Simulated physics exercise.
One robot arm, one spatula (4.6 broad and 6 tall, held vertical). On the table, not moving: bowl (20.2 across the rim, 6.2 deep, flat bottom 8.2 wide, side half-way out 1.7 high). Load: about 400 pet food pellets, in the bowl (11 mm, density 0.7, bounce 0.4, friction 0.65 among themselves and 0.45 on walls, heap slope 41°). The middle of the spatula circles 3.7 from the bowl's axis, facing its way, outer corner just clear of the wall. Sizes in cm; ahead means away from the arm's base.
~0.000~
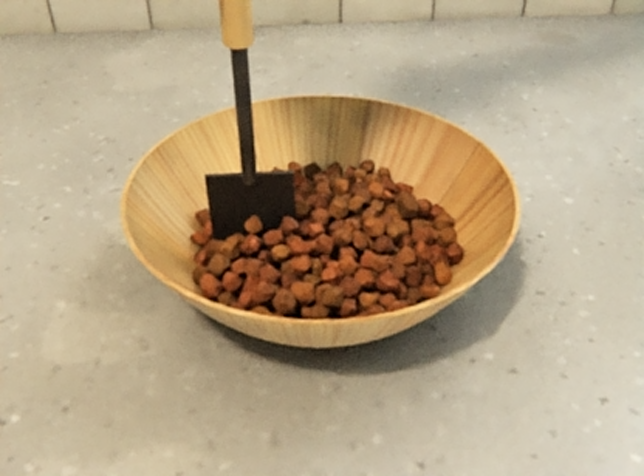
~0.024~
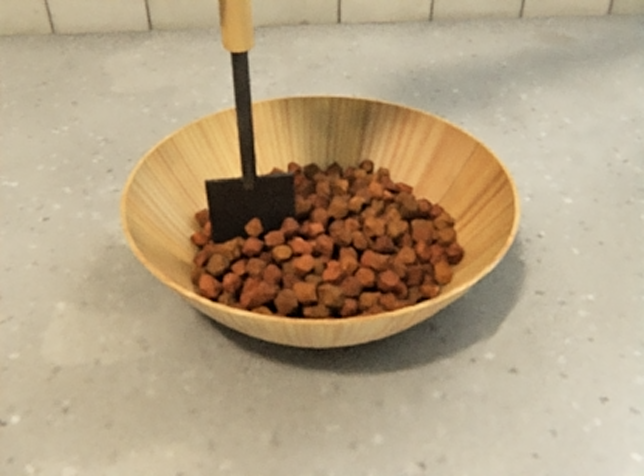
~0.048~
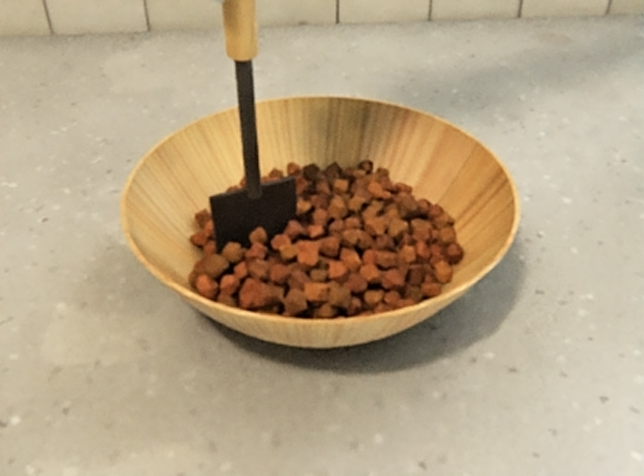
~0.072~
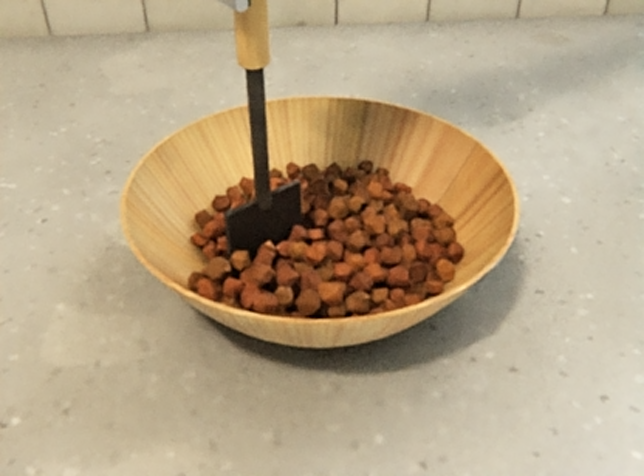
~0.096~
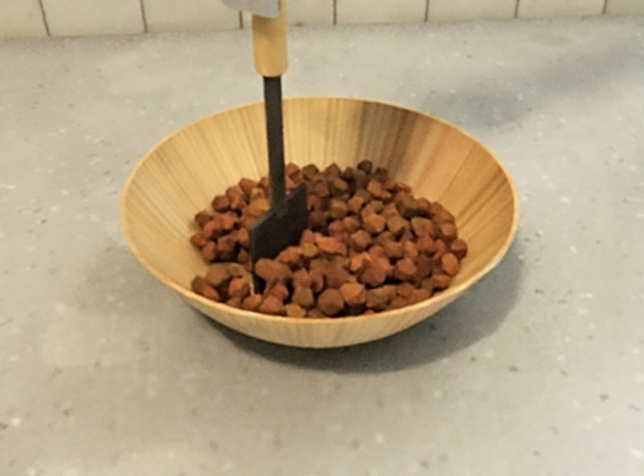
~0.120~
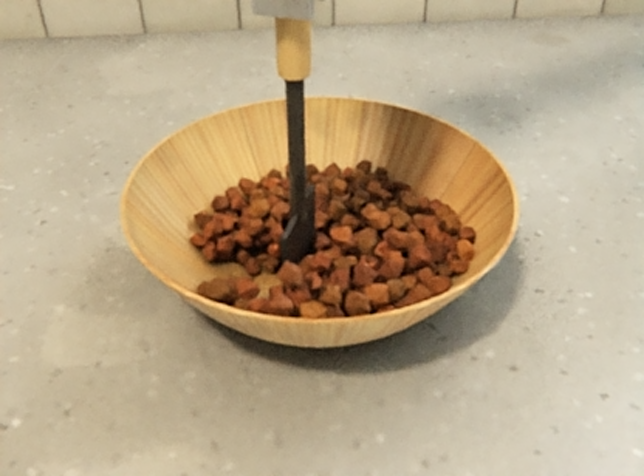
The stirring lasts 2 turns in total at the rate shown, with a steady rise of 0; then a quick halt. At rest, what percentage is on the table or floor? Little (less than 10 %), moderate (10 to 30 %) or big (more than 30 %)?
Answer: Moderate; 10 to 30 % of the pet food pellets finish on the table or floor.
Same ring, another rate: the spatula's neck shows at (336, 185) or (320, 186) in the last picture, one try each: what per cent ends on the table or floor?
About 30 and 25 per cent.
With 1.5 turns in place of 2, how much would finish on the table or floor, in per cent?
Then about 15 per cent.
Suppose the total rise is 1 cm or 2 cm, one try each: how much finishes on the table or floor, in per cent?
About 10 and 10 per cent.
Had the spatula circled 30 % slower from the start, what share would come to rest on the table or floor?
Then about 5 per cent.
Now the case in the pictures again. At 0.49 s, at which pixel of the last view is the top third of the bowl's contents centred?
Around (205, 176).
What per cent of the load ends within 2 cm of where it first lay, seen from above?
About 5 per cent.
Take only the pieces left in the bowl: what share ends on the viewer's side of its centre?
Roughly 60 per cent.
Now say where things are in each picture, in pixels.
The first picture shows the spatula neck at (247, 148), 0° round; upper third of the load around (328, 228), from x 200 to 455, top at y 165; 396 in the bowl.
The second picture shows the spatula neck at (247, 152), 5° round; upper third of the load around (328, 231), from x 200 to 455, top at y 165.
The third picture shows the spatula neck at (251, 161), 19° round; upper third of the load around (328, 240), from x 200 to 455, top at y 165.
The fourth picture shows the spatula neck at (262, 171), 36° round; upper third of the load around (326, 252), from x 195 to 455, top at y 165.
The fifth picture shows the spatula neck at (277, 179), 52° round; upper third of the load around (332, 258), from x 200 to 460, top at y 165.
The sixth picture shows the spatula neck at (298, 184), 68° round; upper third of the load around (350, 262), from x 200 to 470, top at y 165; 396 in the bowl.
After 0.49 s, 324° round, highest piece 9 above the table; 372 in the bowl, 17 on the table or floor, 7 in flight or on the tool.
After 0.87 s, 219° round, highest piece 7 above the table; 346 in the bowl, 45 on the table or floor, 5 in flight or on the tool.
After 1.25 s, 0° round, highest piece 7 above the table; 332 in the bowl, 64 on the table or floor.
After 1.95 s, 0° round, highest piece 7 above the table; 332 in the bowl, 64 on the table or floor.
In the end, 332 in the bowl, 64 on the table or floor. That is 16 % on the table or floor.
